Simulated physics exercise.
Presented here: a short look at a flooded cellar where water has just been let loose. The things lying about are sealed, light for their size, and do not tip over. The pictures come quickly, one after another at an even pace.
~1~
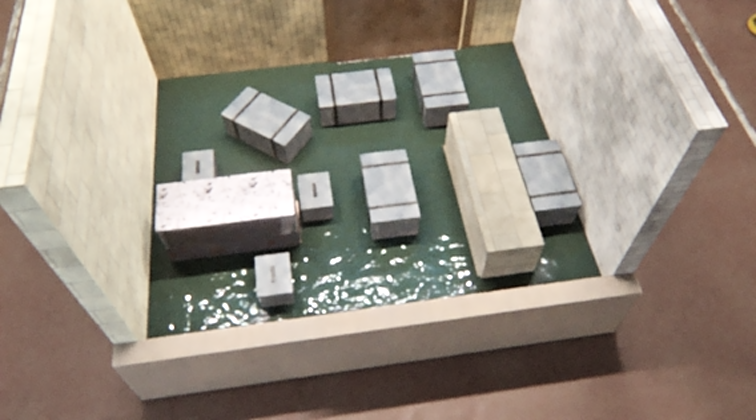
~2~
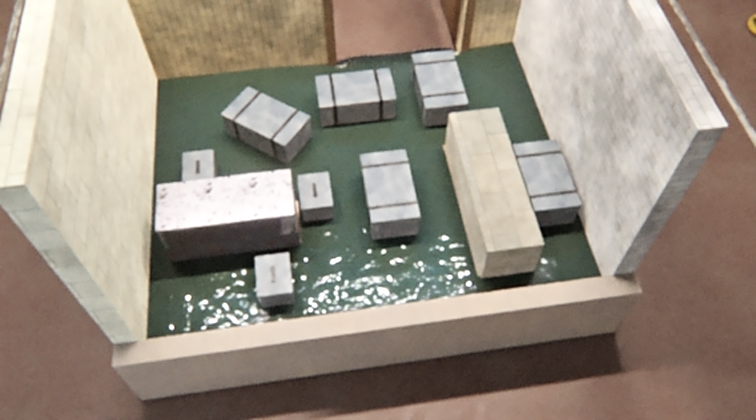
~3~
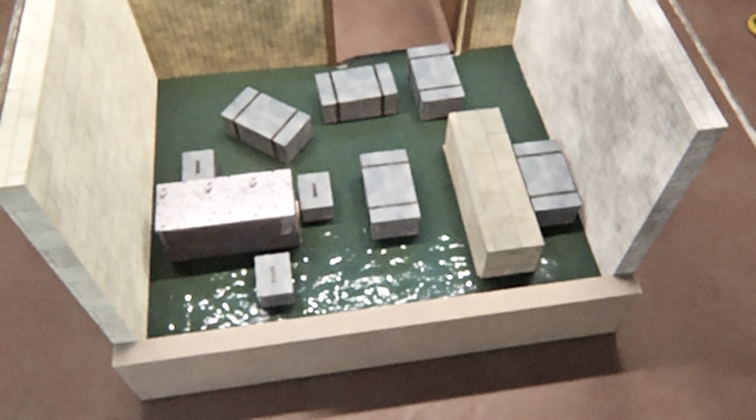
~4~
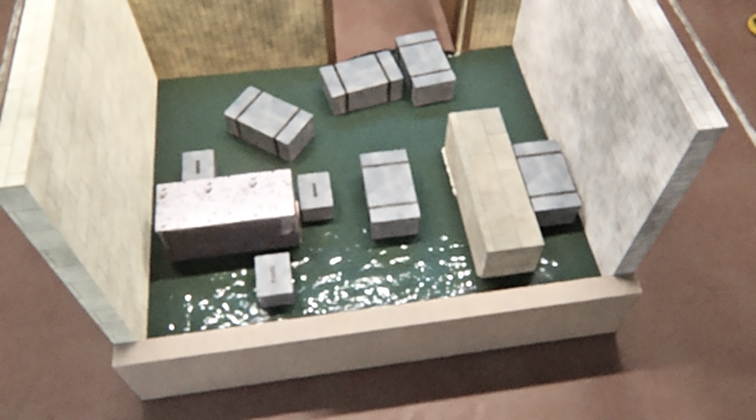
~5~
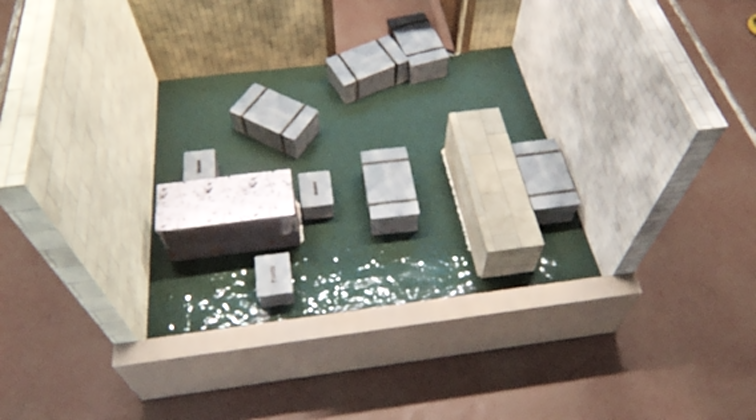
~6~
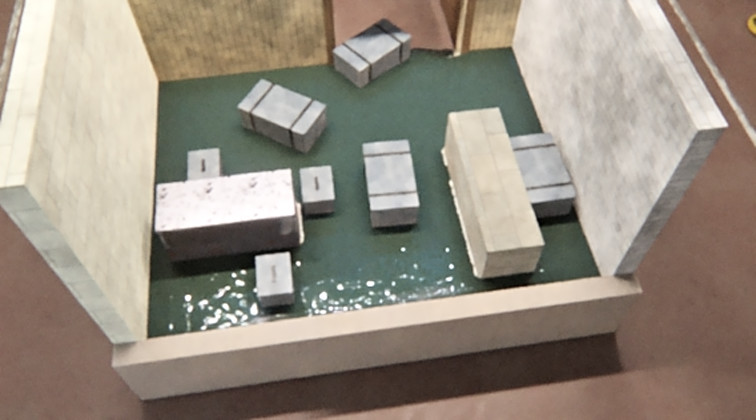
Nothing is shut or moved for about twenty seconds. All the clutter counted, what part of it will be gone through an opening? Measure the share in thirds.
In thirds: Two or more.
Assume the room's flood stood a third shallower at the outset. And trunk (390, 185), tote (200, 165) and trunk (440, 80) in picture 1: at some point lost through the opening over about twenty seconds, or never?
First flushed away, then never leaves, then flushed away.
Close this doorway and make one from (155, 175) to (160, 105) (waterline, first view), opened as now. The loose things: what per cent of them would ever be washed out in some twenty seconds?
Fraction out: Near 80 %.
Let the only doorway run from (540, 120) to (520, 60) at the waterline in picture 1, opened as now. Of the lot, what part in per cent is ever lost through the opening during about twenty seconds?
Result: 60 per cent.
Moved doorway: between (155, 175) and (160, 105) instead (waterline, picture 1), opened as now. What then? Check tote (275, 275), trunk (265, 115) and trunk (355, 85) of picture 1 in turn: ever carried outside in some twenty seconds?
Result, in listed order: Retained / exited / exited.
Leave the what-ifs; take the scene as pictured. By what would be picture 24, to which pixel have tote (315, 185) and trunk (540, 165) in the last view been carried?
Approximately (372, 59) for the first and (461, 62) for the second.
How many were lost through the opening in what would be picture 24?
4.
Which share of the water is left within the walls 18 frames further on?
Near 52 in a hundred.
A moment on, 2 of 8 are out; 6 afloat.
Next, 4 of 8 are out; 4 afloat.
Later, 6 of 8 are out; 2 afloat.
In the end, 7 of 8 are out; 1 afloat.
